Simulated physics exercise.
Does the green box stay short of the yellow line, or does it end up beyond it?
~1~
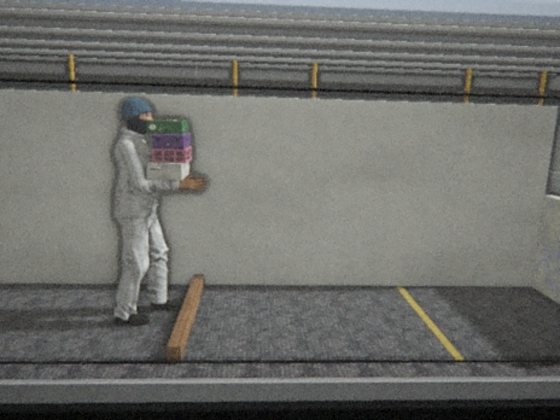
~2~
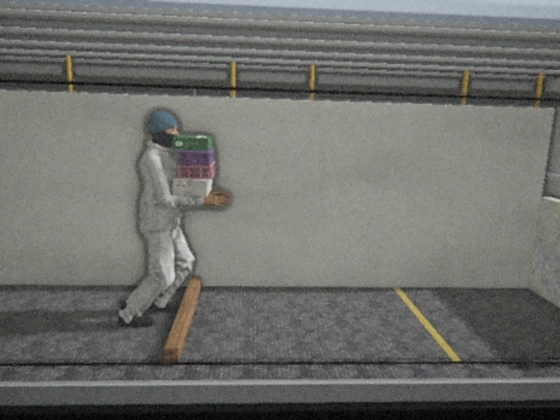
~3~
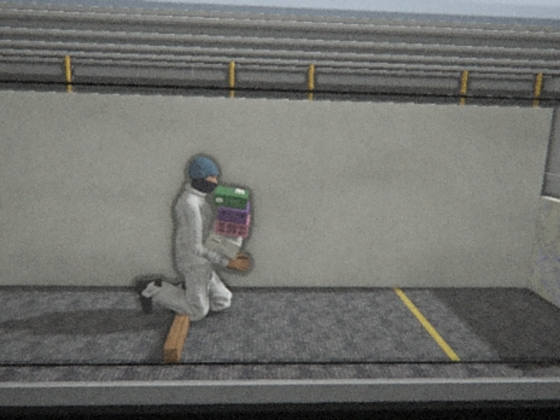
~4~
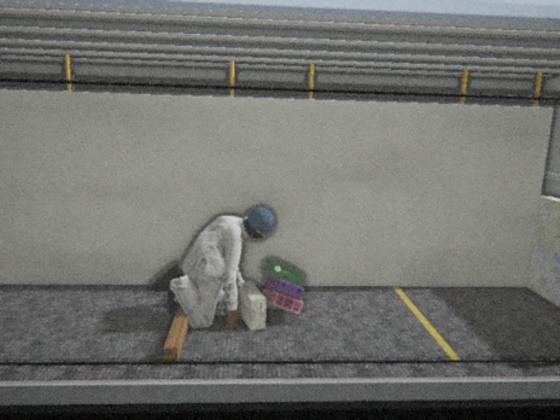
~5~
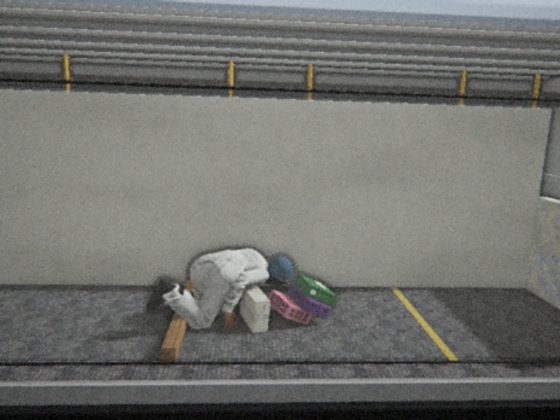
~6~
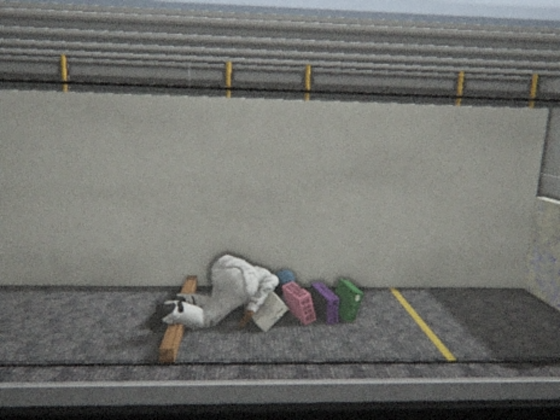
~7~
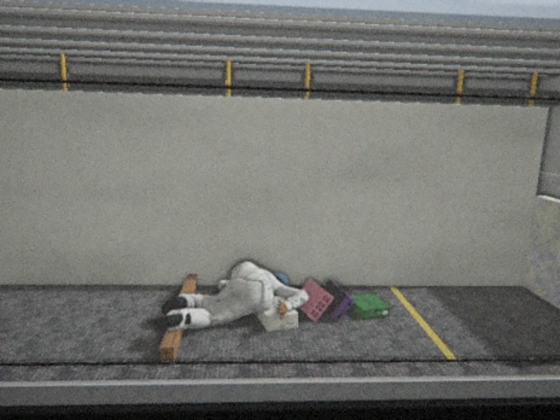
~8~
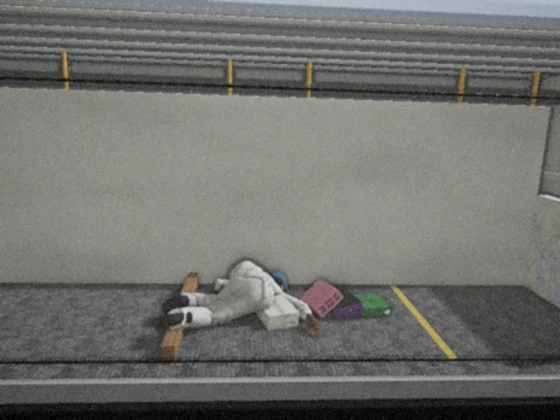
The green box stays short of the yellow line, coming to rest on the ground just to the left of it.
A person in pale clothes and a blue cap carried a stack of boxes into a low wooden rail, toppled forward over it to the right and crumpled face down, while the boxes spilled ahead and came to rest short of the yellow line.
